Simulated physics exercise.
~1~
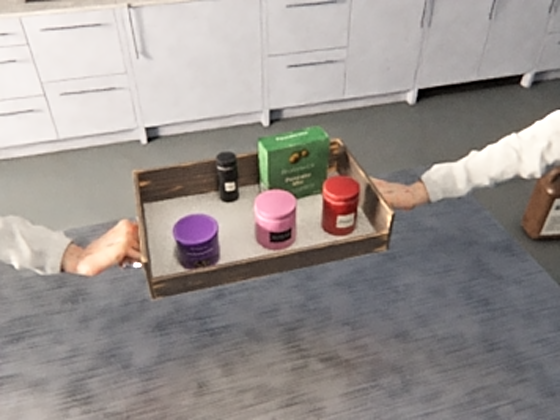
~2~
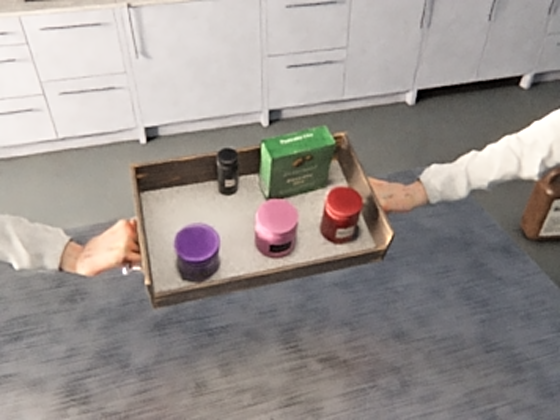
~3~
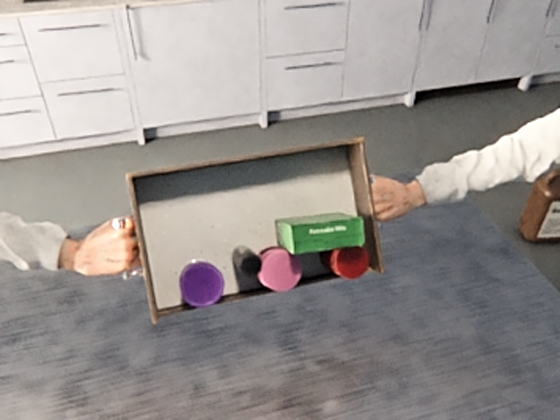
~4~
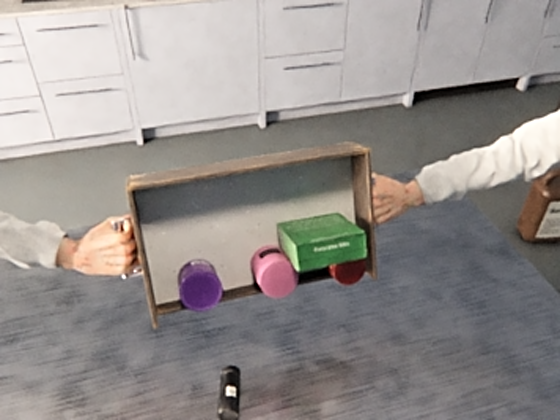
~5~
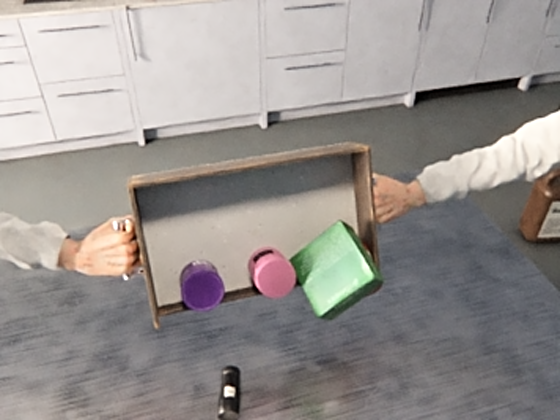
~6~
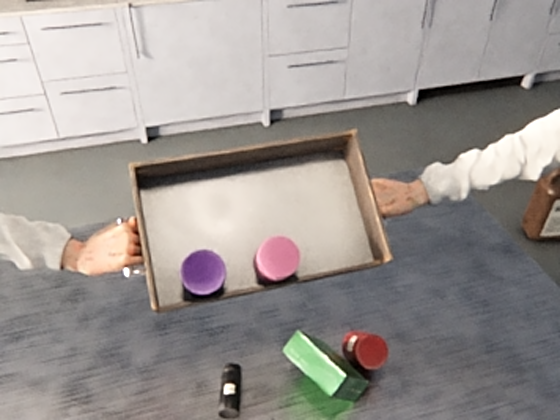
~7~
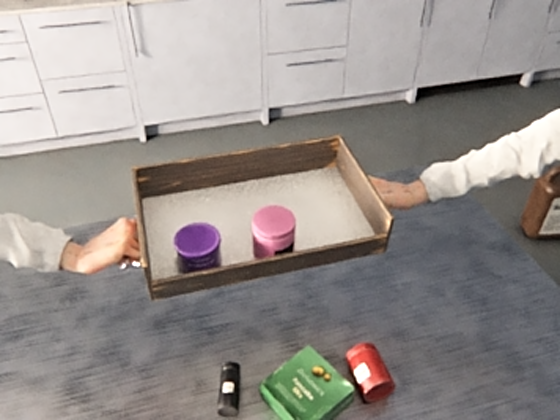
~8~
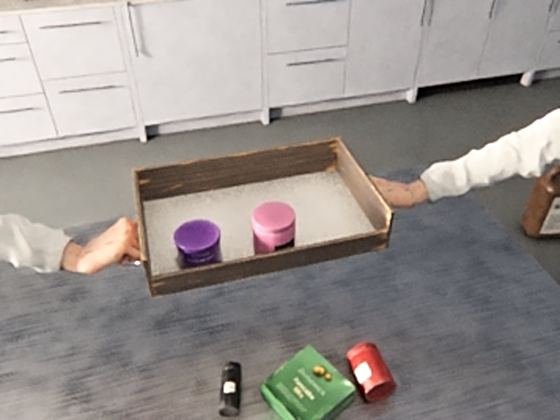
At the start, two hands hold a wooden crate above a dark surface, with a purple tin, a pink jar, a red jar, a green packet and a small black shaker inside. The crate tips steeply, its near side dropping, and the items gather along the low wall. The black shaker falls out first and lands on its side below. The green packet and the red jar then topple over the near edge too. The hands bring the crate back to level, with only the purple tin and pink jar still upright inside, while the other three lie beneath it.
